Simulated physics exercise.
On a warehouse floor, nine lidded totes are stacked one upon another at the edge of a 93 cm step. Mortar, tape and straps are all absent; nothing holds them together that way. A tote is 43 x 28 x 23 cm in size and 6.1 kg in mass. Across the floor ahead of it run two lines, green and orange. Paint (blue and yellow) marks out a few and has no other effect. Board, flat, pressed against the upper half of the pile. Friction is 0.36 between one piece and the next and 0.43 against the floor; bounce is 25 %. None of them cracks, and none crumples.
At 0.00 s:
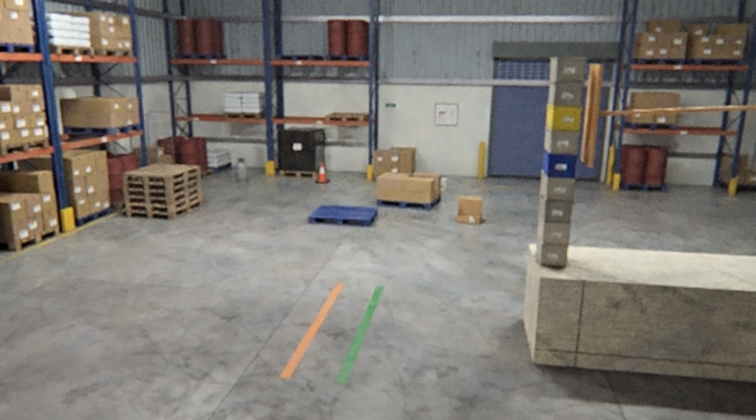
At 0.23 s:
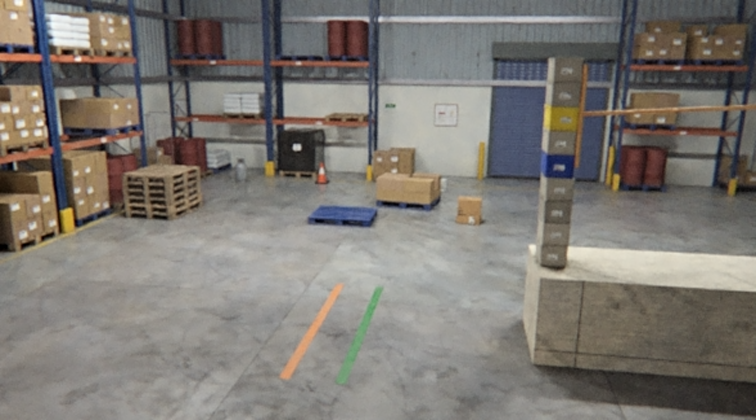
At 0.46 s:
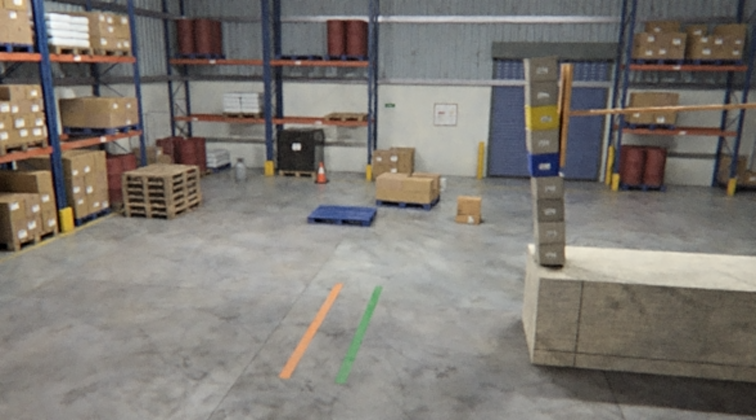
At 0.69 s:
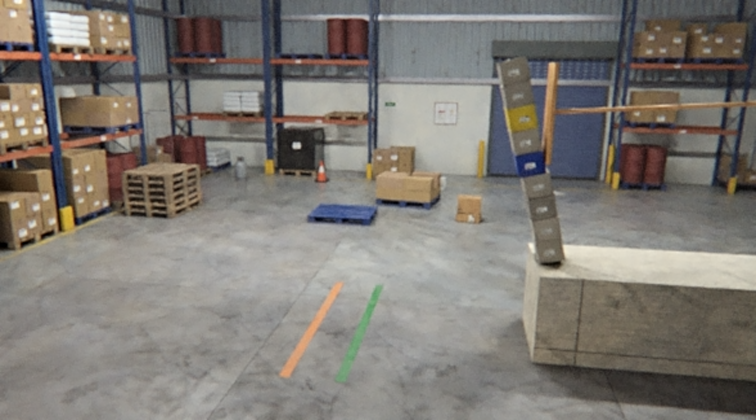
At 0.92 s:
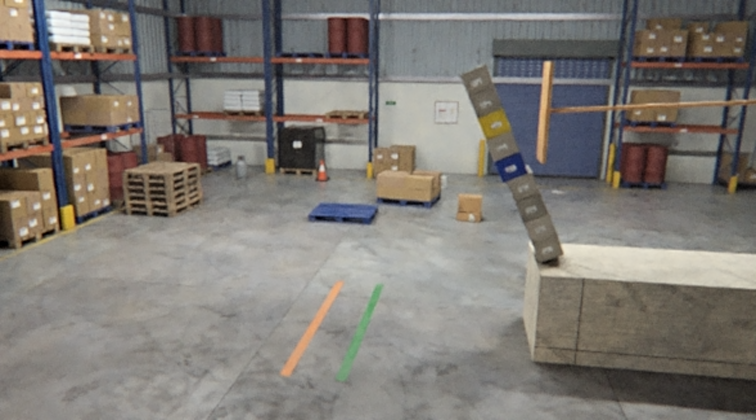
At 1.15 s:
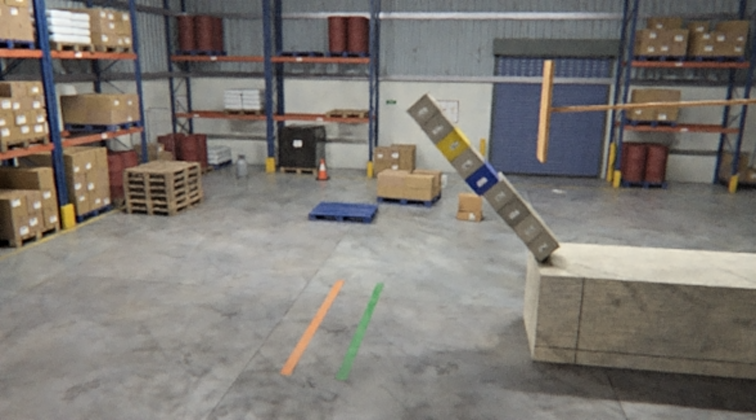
A tall stack of totes leans steeply left after a board pushes its upper half.
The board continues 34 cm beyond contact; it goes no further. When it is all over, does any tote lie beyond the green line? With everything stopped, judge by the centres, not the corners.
Yes, the line is breached.
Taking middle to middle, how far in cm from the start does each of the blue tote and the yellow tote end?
Blue: About 240 cm, yellow: About 320 cm.
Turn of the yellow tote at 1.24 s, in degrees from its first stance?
Roughly 50 degrees.
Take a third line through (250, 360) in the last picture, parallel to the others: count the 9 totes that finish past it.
I make it 0.
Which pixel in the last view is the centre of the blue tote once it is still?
About (409, 315).
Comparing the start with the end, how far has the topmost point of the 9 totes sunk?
275 cm.
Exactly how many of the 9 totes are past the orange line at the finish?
1.
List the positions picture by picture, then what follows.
In the first picture (we follow the side turned to the camera), board (598, 103) 12 cm short; orange line, near end, (292, 365); green line, near end, (346, 370); yellow tote (566, 119); blue tote (562, 166); no piece has moved.
The second picture shows board (583, 103) 17 mm in; yellow tote (564, 119) displaced 21 mm; 4 stirred so far.
The third picture shows board (568, 102) 15 cm in; yellow tote (544, 118) tipped 6°; blue tote (546, 166) tipped 6°; steepest lean 6°, the tote at (544, 70); 9 stirred so far.
The fourth picture shows board (554, 101) 28 cm in; yellow tote (523, 119) tipped 14°; blue tote (531, 165) tipped 14°; steepest lean 14°, the tote at (515, 71); 9 stirred so far.
The fifth picture shows board (549, 99) 34 cm in, stopped; yellow tote (494, 125) tipped 25°, 10 cm lower; blue tote (512, 168) tipped 25°; 9 stirred so far.
The sixth picture shows board (549, 99) 34 cm in, stopped; orange line, near end, (292, 361); green line, near end, (346, 366); yellow tote (453, 146) tipped 43°, 33 cm lower; blue tote (482, 181) tipped 43°, 21 cm lower; steepest lean 43°, the tote at (543, 247); 9 stirred so far.
Around 1.24 s, none of the 9 totes past the green line, 9 disturbed; blue tote tipped 53°, 34 cm lower; yellow tote tipped 53°, 52 cm lower.
Around 1.40 s, 1 of the 9 totes past the green line; blue tote tipped 73°, 76 cm lower; yellow tote tipped 70°, 1.04 m lower.
Around 1.60 s, 3 of the 9 totes past the green line; blue tote on its side; yellow tote on its side.
Around 2.00 s, 3 of the 9 totes past the green line; blue tote tipped 58°, 1.80 m lower; yellow tote tipped 45°, 2.27 m lower.
Finally (2.9 s), 3 of the 9 totes past the green line; yellow tote on its side; blue tote on its side. The farthest middle lies 80 cm beyond that line. Seen by the last camera, middles, yellow tote near (349, 311), blue tote near (409, 315).
